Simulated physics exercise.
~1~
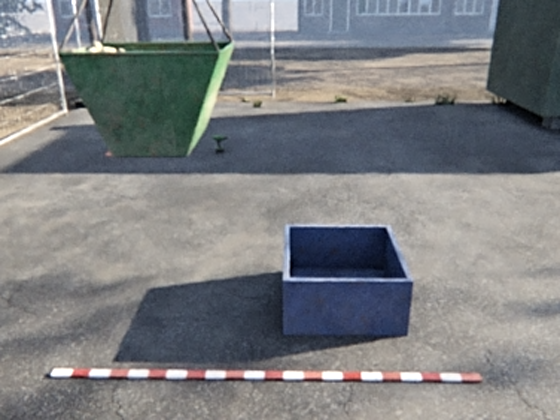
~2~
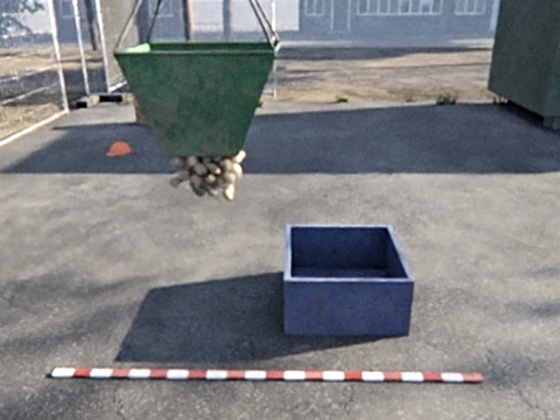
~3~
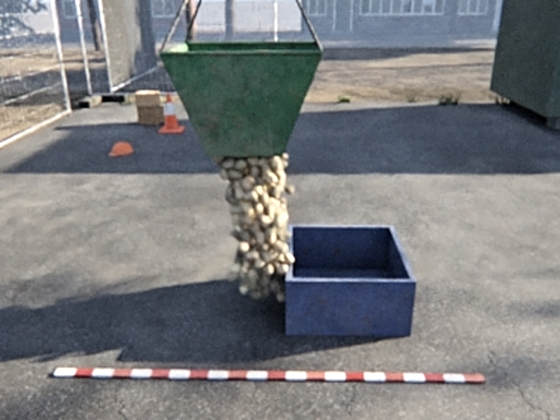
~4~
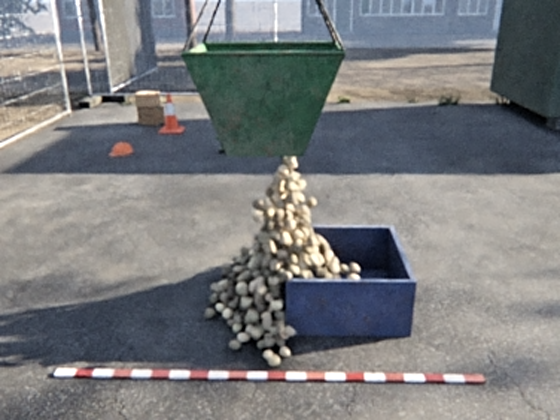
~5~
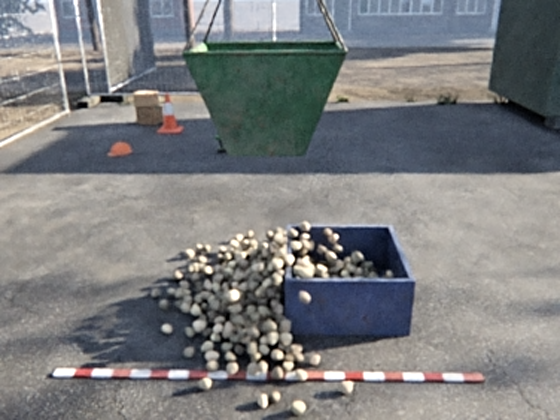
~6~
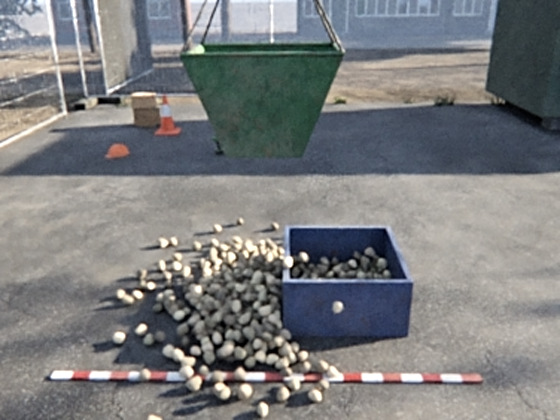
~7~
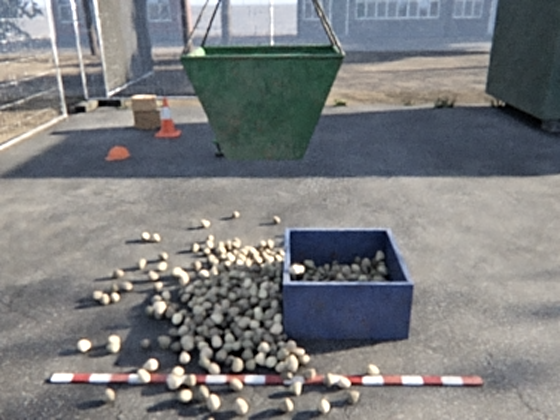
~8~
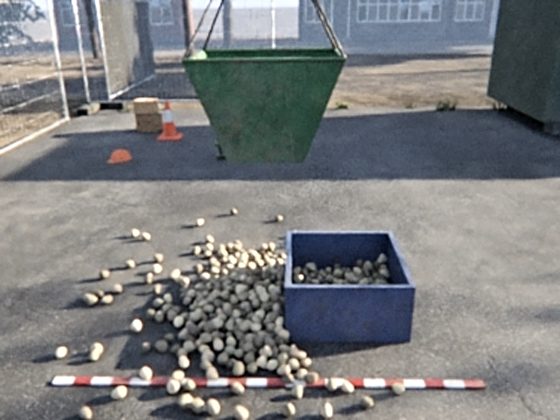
In the video, a green hopper hanging from cables moves right over pavement while dropping rounded stones from its bottom, then stops near a blue bin. The stones pile up and scatter, with most ending left of the bin and a smaller share inside it.
